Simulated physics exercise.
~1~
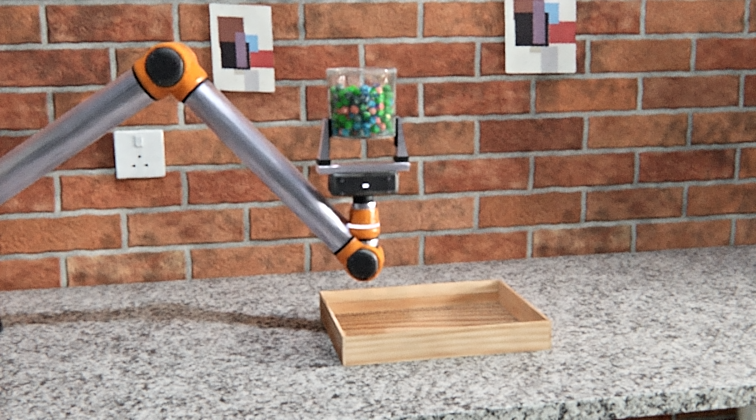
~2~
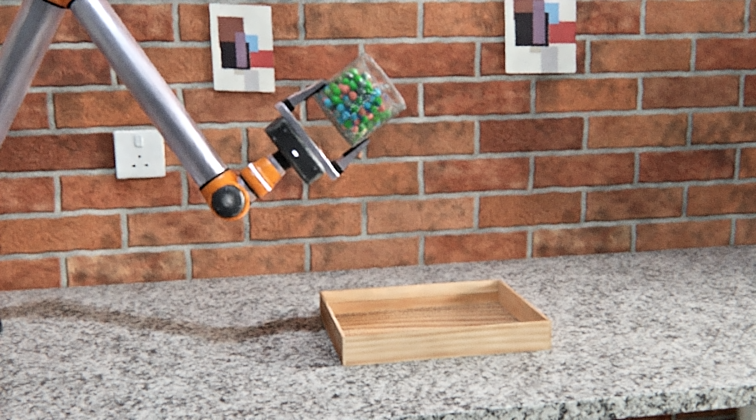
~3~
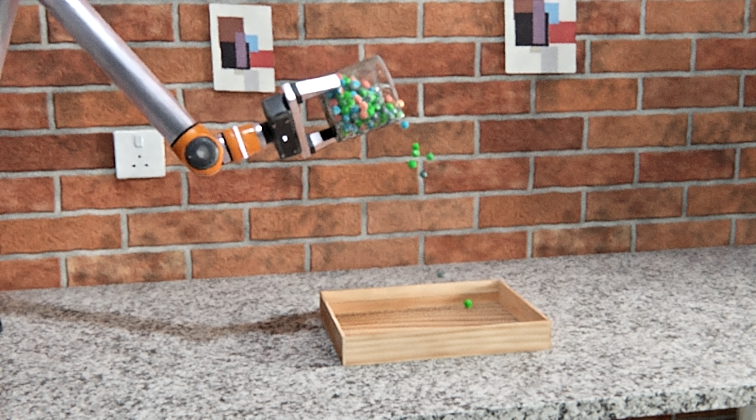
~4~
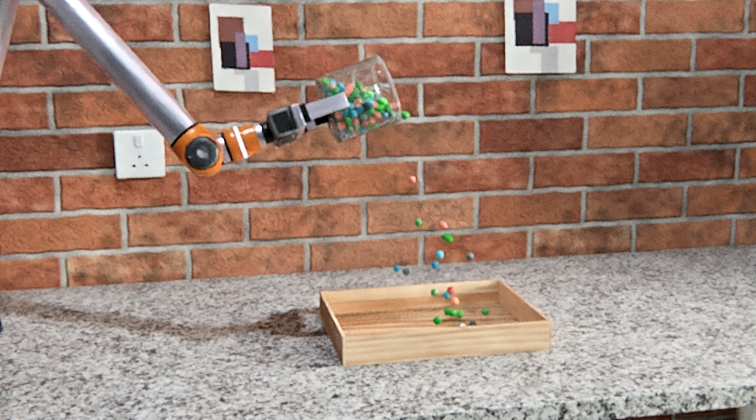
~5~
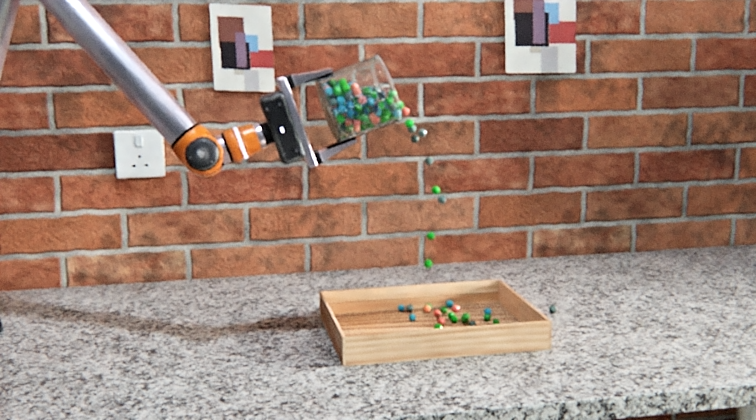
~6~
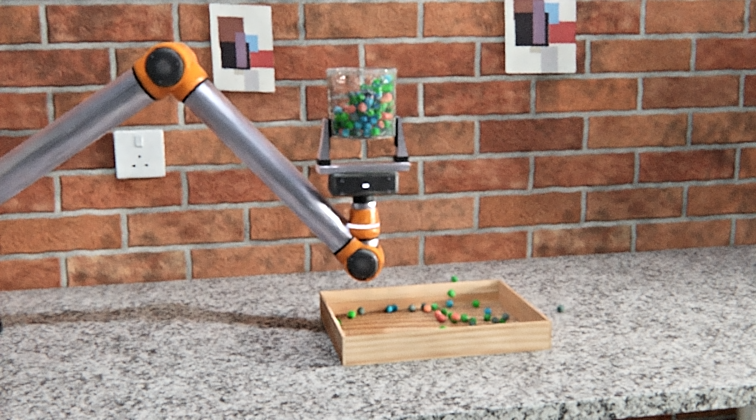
A robot arm tips a clear beaker, spilling some colourful sweets into a wooden tray, then rights it.
